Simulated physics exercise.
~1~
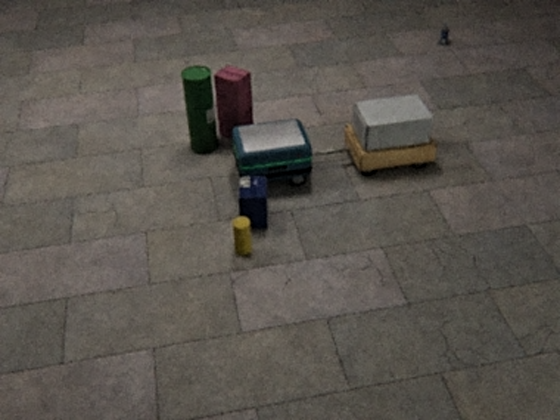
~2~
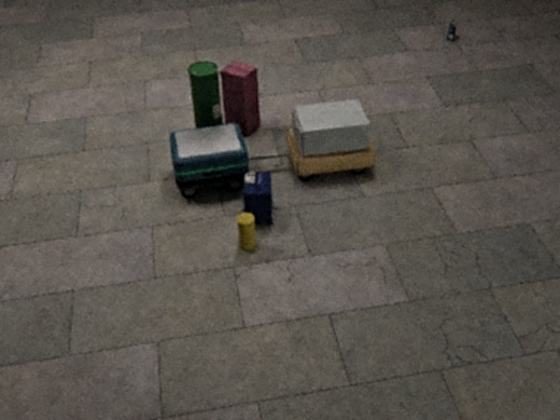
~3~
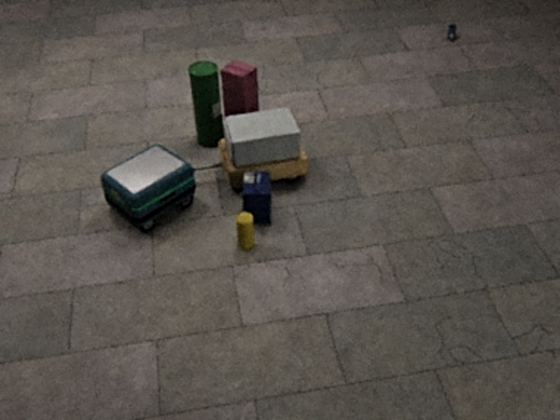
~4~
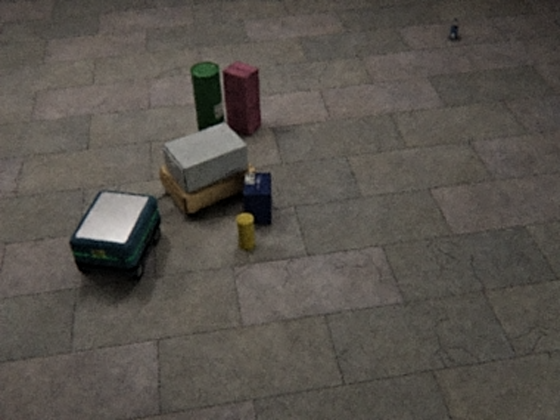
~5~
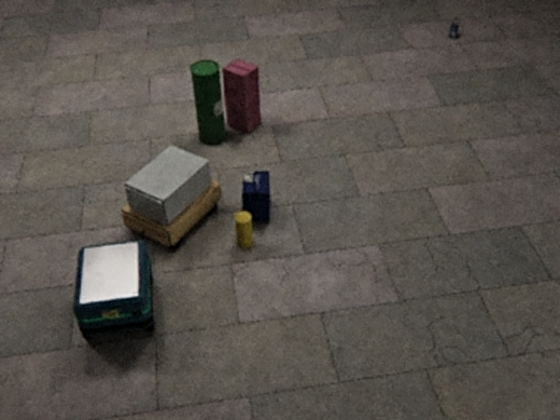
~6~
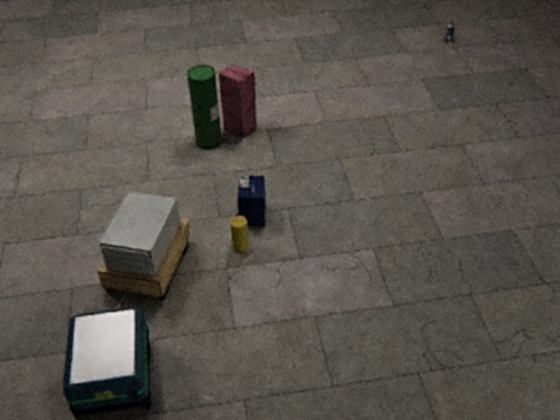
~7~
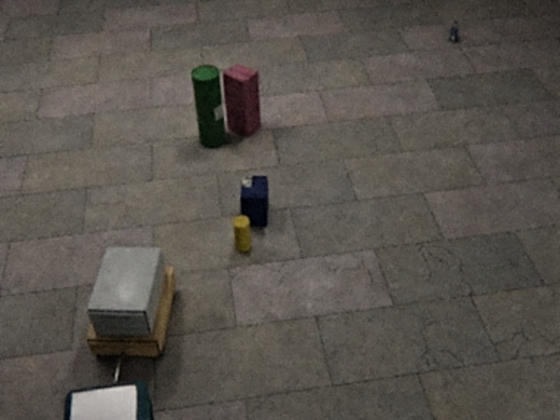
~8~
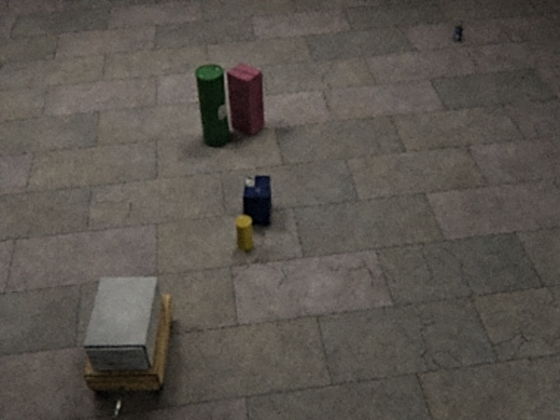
A small tug pulls a loaded cart left around standing objects, then leaves view below.
